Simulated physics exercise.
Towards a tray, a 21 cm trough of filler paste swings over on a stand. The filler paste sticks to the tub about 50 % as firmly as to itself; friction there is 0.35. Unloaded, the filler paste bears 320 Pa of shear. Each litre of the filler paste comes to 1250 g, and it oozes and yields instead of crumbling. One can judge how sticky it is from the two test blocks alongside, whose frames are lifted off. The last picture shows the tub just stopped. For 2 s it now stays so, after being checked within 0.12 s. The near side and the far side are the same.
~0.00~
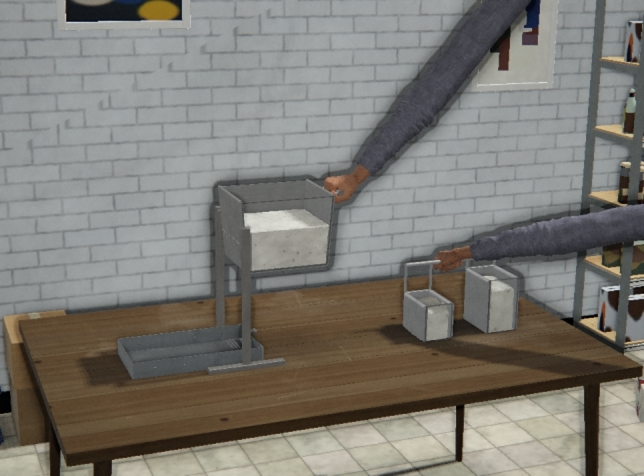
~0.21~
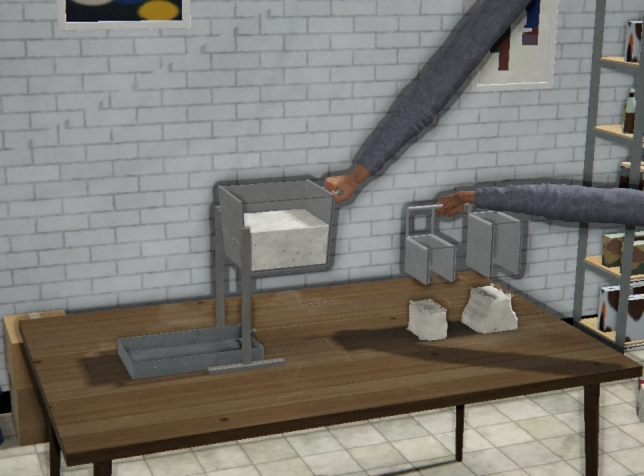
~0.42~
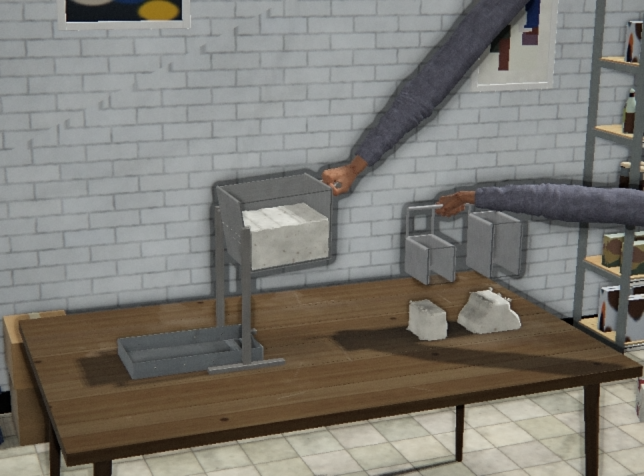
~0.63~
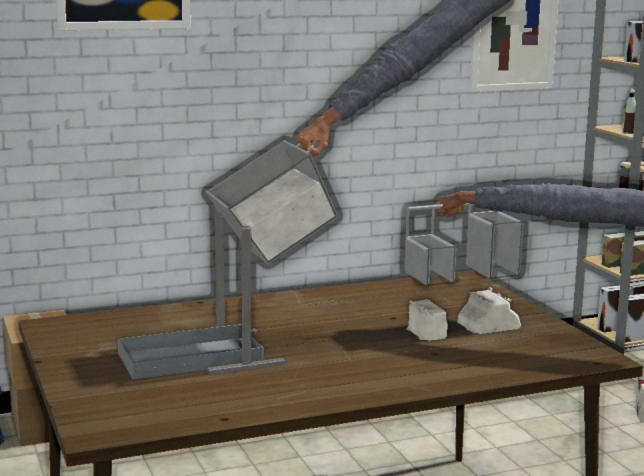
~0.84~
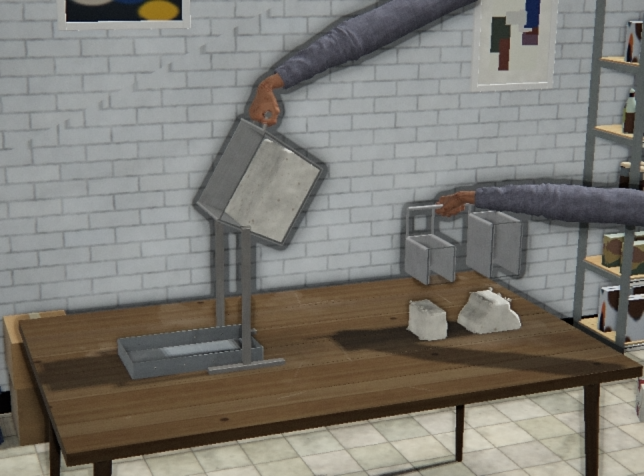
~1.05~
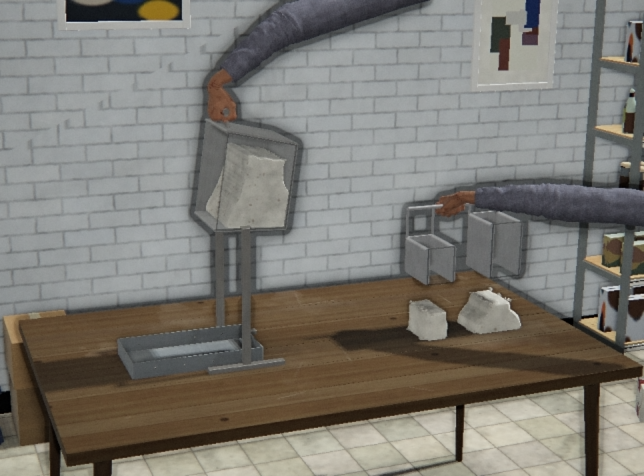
In a room with a white brick wall and a pale tiled floor, a fixed view looks slightly down on a brown wooden table. A grey trough of whitish paste stands above a low tray at left, with two small moulds at right. One gloveless hand lifts the moulds off two pale blocks, which slump slightly, then another swings the trough up and leftward, paste still inside.
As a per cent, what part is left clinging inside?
Near 58 %.
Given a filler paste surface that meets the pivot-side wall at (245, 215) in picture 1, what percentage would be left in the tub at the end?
It would come to roughly 40 percent.
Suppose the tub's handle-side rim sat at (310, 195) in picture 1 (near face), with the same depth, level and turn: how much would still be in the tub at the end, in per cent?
About 95 per cent.
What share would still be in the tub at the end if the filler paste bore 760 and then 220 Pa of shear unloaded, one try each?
The answers, in order, are 100 % and 50 %.
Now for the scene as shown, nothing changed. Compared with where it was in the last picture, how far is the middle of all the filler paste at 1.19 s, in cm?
Something like 6 cm, I'd say.
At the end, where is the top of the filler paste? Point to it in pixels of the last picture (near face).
Near (273, 195).
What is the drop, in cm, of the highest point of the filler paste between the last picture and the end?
About 12 cm.
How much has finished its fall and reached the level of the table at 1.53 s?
Roughly 8 per cent.
After 1.19 s, the tub is at 82 degrees and holds 91 %.
After 1.36 s, the tub is at 82 degrees and holds 64 %.
After 1.53 s, the tub is at 82 degrees and holds 57 %.
After 1.70 s, the tub is at 82 degrees and holds 57 %.
After 3.05 s, at the end, the tub is at 82 degrees and holds 58 %.
